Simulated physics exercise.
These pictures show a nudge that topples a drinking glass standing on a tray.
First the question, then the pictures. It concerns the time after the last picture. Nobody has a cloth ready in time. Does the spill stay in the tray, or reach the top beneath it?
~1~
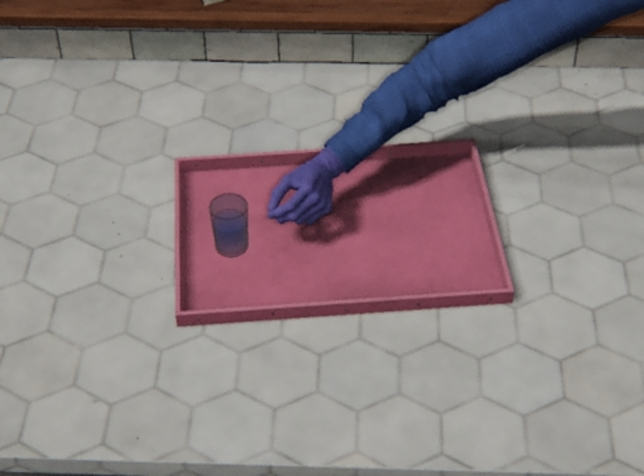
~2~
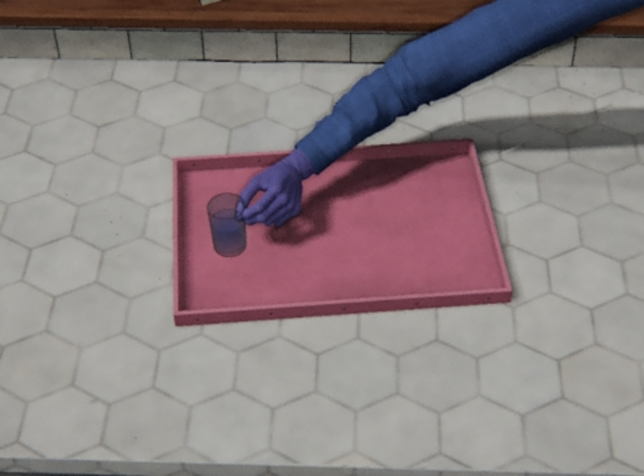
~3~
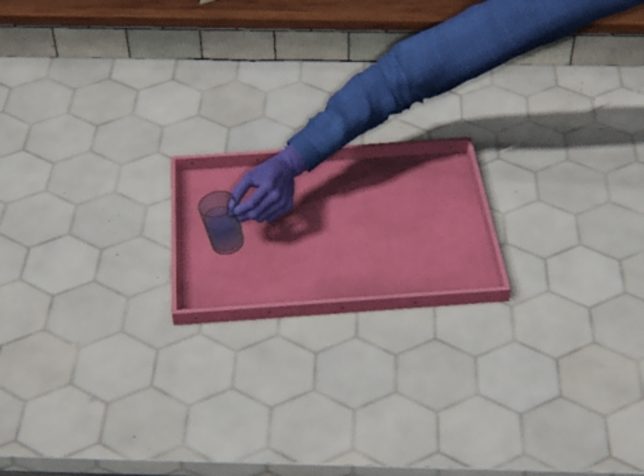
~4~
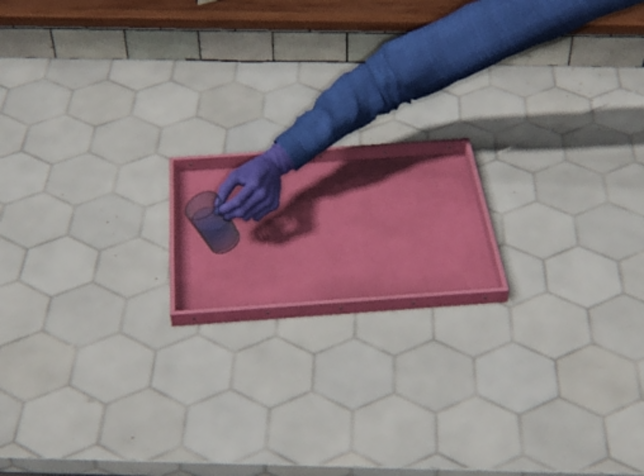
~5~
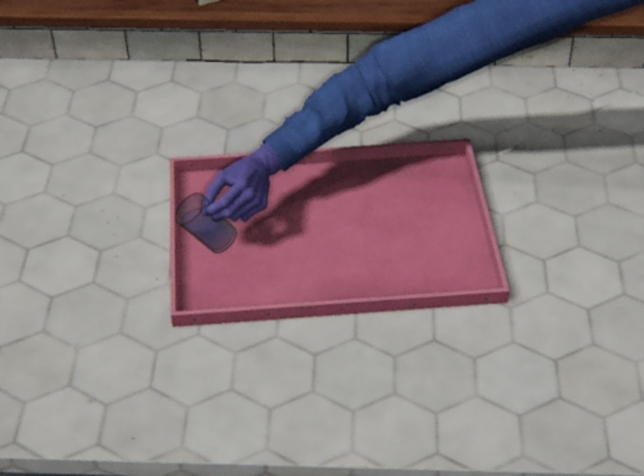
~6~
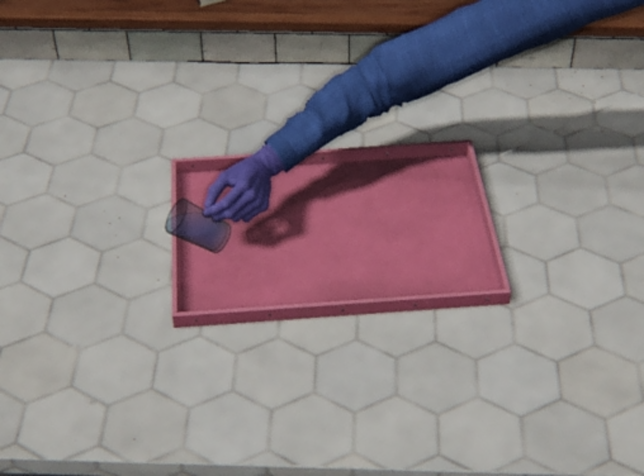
The tray loses it.
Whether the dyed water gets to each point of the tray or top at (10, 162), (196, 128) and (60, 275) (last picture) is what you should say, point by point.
In the order listed they come out never touched, never touched, caught by it.
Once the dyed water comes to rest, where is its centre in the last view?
(17, 263).
Shortly, the drinking glass lies across the rim; the puddle covers about as much as a plate; it has landed past the rim.
Then, the puddle covers about as much as a tray; it has landed past the rim.
At the finish, the puddle covers about as much as a tray; it has landed past the rim.
